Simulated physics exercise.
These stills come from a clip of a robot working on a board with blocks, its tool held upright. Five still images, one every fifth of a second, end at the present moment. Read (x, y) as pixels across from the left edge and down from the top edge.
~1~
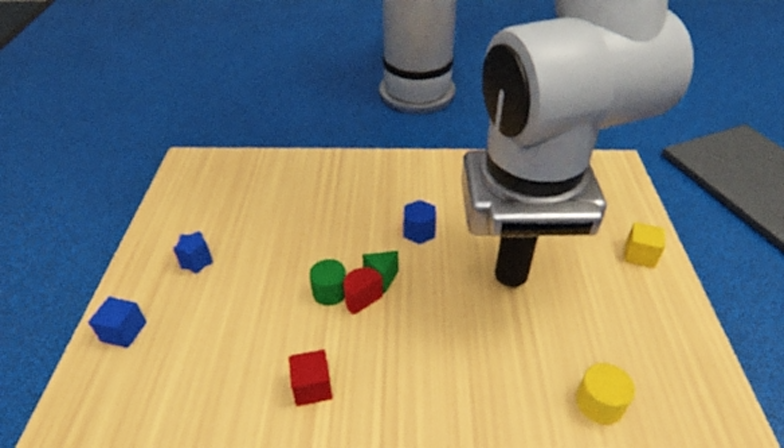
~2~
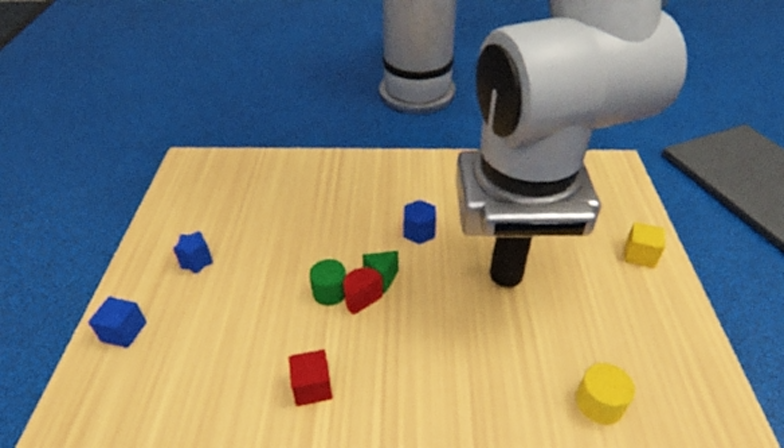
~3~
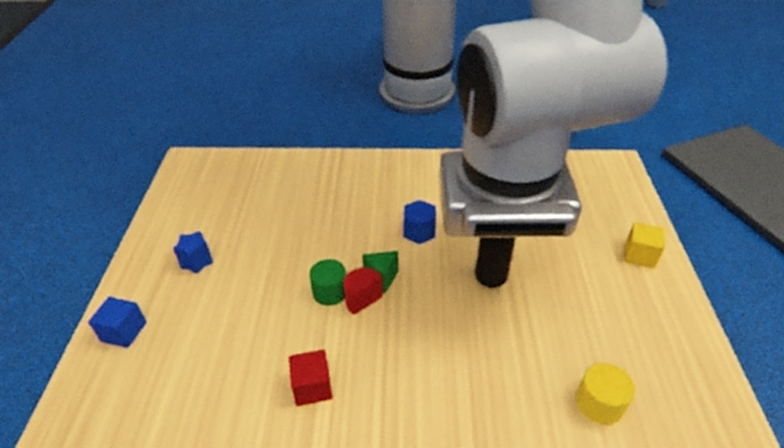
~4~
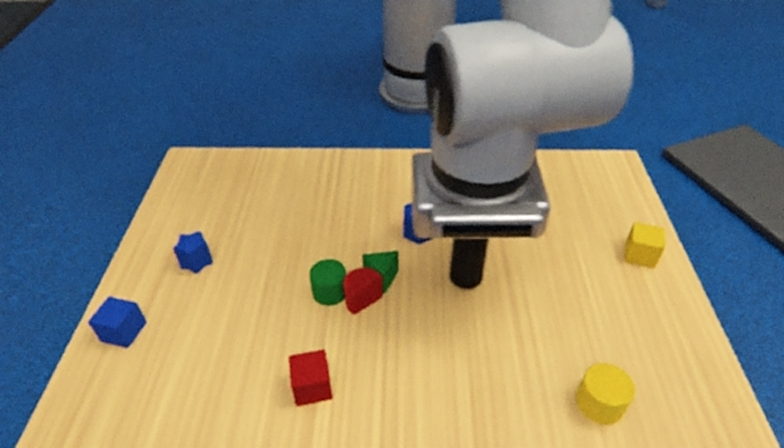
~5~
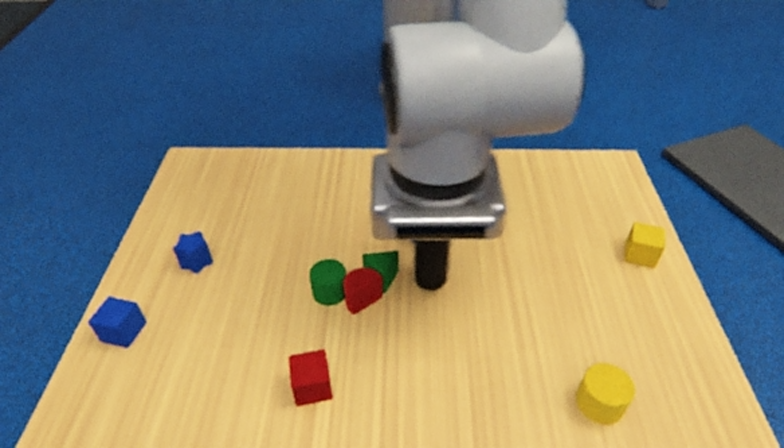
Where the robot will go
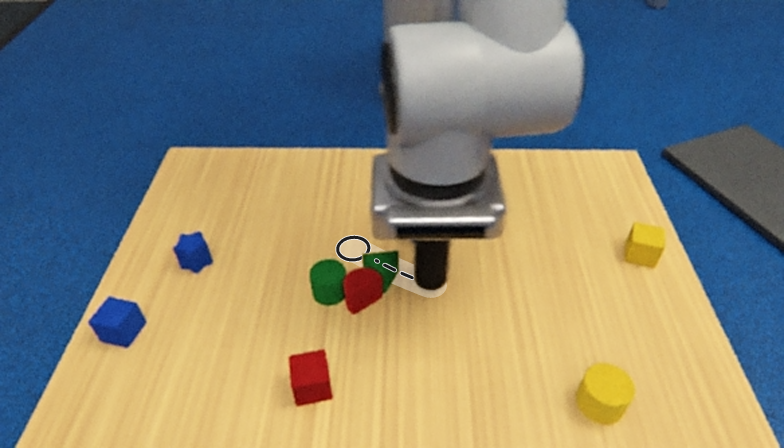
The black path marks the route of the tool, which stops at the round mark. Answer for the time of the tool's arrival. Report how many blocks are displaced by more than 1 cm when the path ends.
Once the path ends, one block will have shifted.
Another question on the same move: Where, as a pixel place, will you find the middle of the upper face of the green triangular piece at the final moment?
I'd guess (358, 257).
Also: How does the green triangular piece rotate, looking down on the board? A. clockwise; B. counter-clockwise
Letter B.
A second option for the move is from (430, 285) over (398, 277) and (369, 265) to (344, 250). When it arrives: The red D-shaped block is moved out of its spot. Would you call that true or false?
That is false.
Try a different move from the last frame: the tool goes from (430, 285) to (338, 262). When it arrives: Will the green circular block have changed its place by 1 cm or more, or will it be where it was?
The green circular block will not stay where it is.
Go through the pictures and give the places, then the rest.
The first picture shows tip of the tool at (511, 275), middles of tops, red D-shaped block at (360, 279), green triangular piece at (381, 259).
The second picture shows tool at (506, 275), nothing pushed.
The third picture shows tool at (491, 275), nothing pushed.
The fourth picture shows tool at (466, 276), nothing pushed.
The fifth picture shows tool at (431, 278), red D-shaped block at (360, 279), green triangular piece at (381, 259).
The line goes from (430, 285) over (402, 273) and (377, 261) to (353, 248).
On the path given first. Halfway along, tool at (389, 260); green triangular piece at (364, 257), turned 60° anticlockwise.
At the end, tool at (353, 241); red D-shaped block unmoved; green triangular piece at (358, 257), turned 80° anticlockwise.
